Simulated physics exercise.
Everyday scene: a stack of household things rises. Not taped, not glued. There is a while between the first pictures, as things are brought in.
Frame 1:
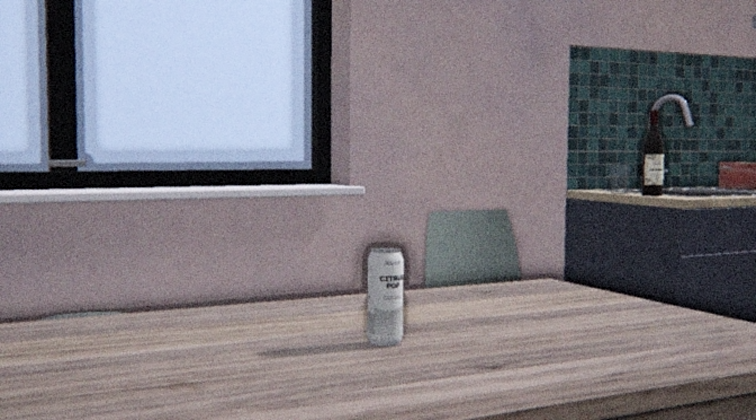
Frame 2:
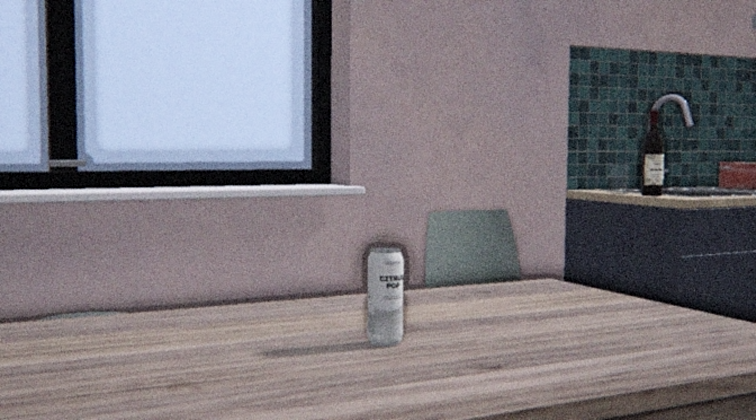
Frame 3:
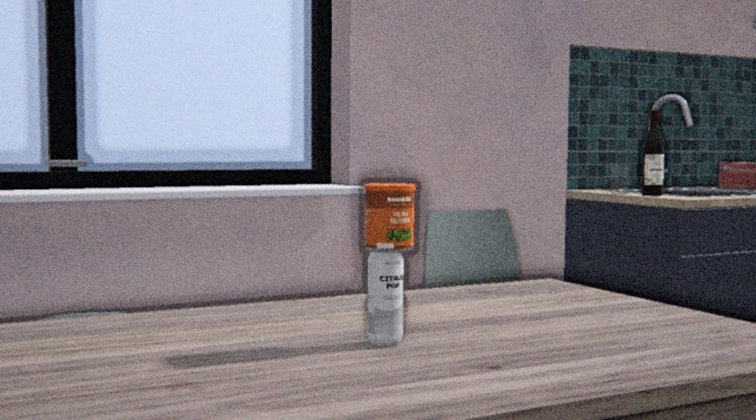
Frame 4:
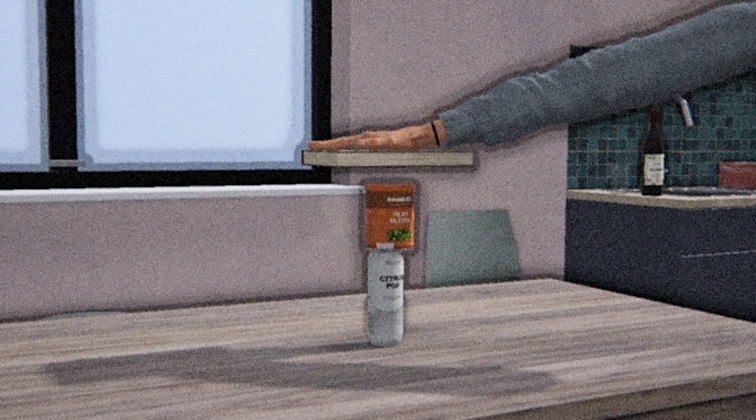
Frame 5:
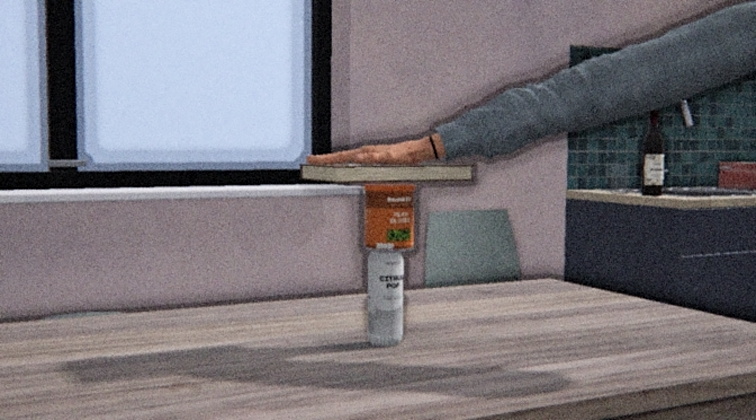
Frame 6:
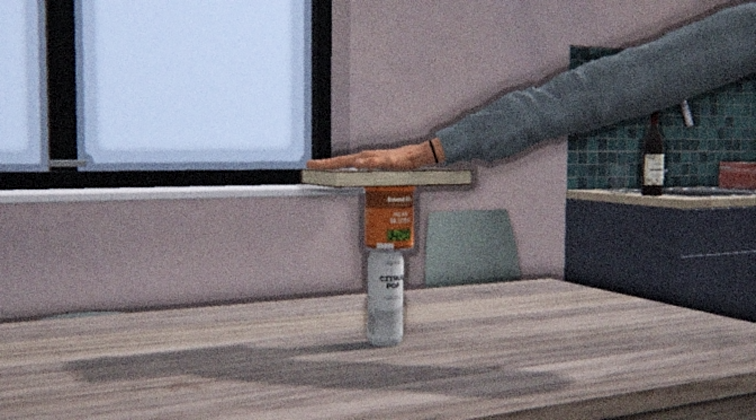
At the start, a white can stands alone on a wooden table near a window. An orange package then appears on top of the can, and an arm in a grey sleeve lowers a flat, pale brown book onto the package, the hand resting flat on top.
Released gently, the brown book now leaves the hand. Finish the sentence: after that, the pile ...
The pile stays as it was.
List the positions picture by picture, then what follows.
In the first picture, the last thing is not in view yet; white can (385, 297).
In the second picture, the last thing is not in view yet; white can (385, 297).
In the third picture, the last thing is not in view yet; white can (385, 297).
The fourth picture shows still above its spot; brown book (388, 158); white can (385, 297).
The fifth picture shows still above its spot; brown book (386, 172); white can (385, 297).
The sixth picture shows in place under the hand; brown book (386, 177); white can (385, 297).
Then, 0.20 s on from there, no change.
Then, 0.50 s on from there, brown book resting near (386, 178).
In the end, all 3 unmoved. At the end, from the last picture's camera, brown book near (386, 178). The pile stays up.
